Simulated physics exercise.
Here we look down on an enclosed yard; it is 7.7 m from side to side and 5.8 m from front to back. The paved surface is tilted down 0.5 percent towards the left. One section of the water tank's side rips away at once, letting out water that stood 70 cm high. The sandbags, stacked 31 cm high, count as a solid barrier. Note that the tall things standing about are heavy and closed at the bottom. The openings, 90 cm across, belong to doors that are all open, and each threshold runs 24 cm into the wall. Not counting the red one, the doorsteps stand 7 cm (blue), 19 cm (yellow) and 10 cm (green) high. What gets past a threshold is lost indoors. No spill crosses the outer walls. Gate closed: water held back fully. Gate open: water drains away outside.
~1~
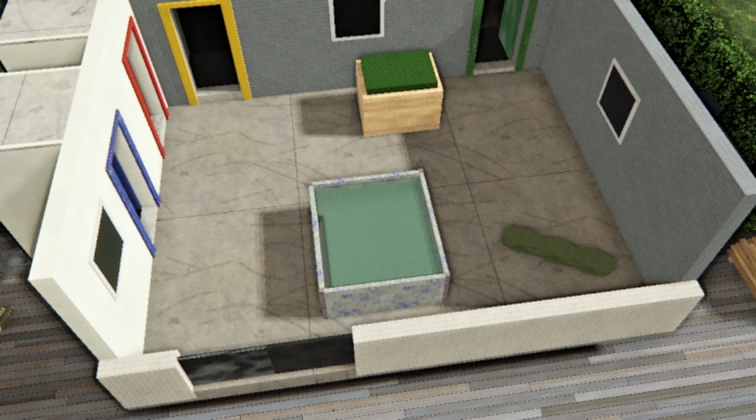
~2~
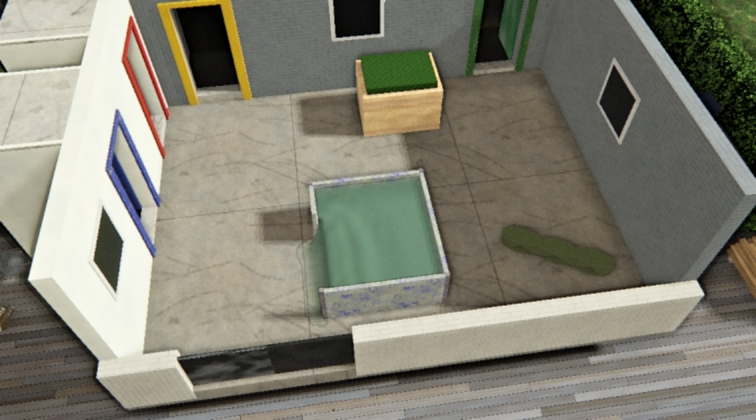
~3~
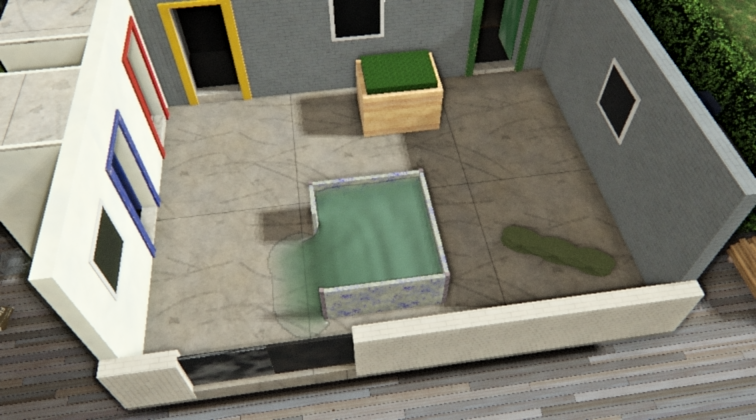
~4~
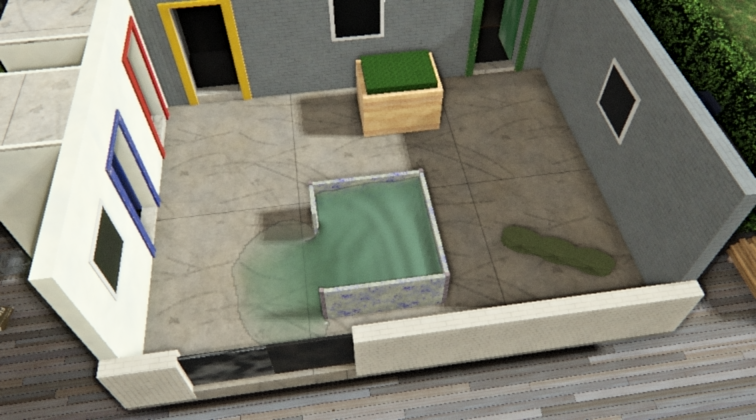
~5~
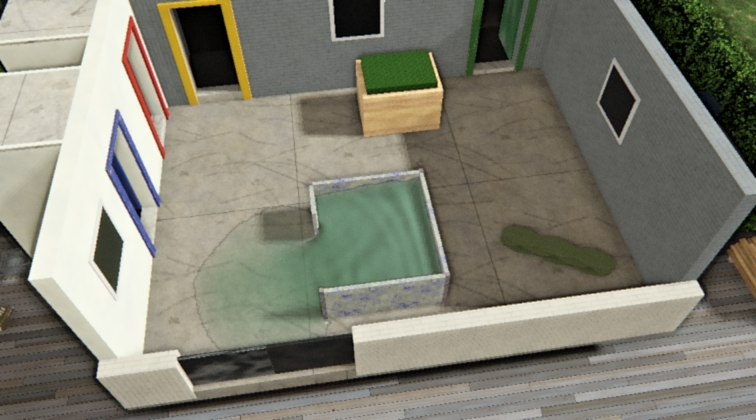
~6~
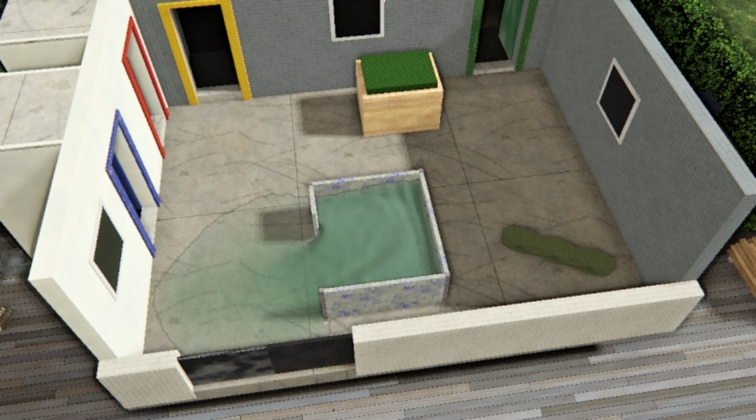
A square tank of green water stands in a paved, walled yard seen from high above, with red and blue openings on the left and yellow and green doorways behind. A grass-topped wooden box sits at the back and a low olive mound lies to the right. The tank's left side gives way, and rippling water pours out, fanning leftward and along the front wall, while the camera stays still.
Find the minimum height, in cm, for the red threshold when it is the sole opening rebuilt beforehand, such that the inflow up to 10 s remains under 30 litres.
The minimum height is about 12 cm.
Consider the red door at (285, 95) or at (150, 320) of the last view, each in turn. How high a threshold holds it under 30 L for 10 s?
Minimums: Roughly 8.5 cm and 33 cm.
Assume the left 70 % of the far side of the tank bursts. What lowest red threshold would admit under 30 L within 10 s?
If so: Around 21 cm.
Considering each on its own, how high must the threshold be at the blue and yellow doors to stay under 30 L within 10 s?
You'd want some 15 cm at blue and some 17 cm at yellow.
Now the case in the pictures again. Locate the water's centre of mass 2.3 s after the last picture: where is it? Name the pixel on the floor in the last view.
It lies near (259, 266) in the last picture.
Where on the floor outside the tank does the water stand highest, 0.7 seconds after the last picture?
(154, 381).
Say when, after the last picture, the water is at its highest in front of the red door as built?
I'd guess close to 5.5 seconds.
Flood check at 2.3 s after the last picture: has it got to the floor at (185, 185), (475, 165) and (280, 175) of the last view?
In order: Soaked, untouched, untouched.
Then, 0.7 s after the last picture water covers 20 % of the floor, deepest (57 cm) near (154, 381); it has not reached the red door.
Then, 2.3 s after the last picture water covers 30 % of the floor, deepest (28 cm) near (141, 383); 6 cm at the red door, 0 litres in over its 17 cm threshold.
Then, 9.3 s after the last picture water covers 90 % of the floor, deepest (12 cm) near (345, 126); 10 cm at the red door, 4 litres in over its 17 cm threshold.
At the red door as built, the water peaked near 18 cm, 5.3 s after the last picture.
Run again over the same 10 s with other heights there, 54 litres in over 10 cm, 18 litres over 13.5 cm. The limit of 30 litres is kept from about 12 cm up.
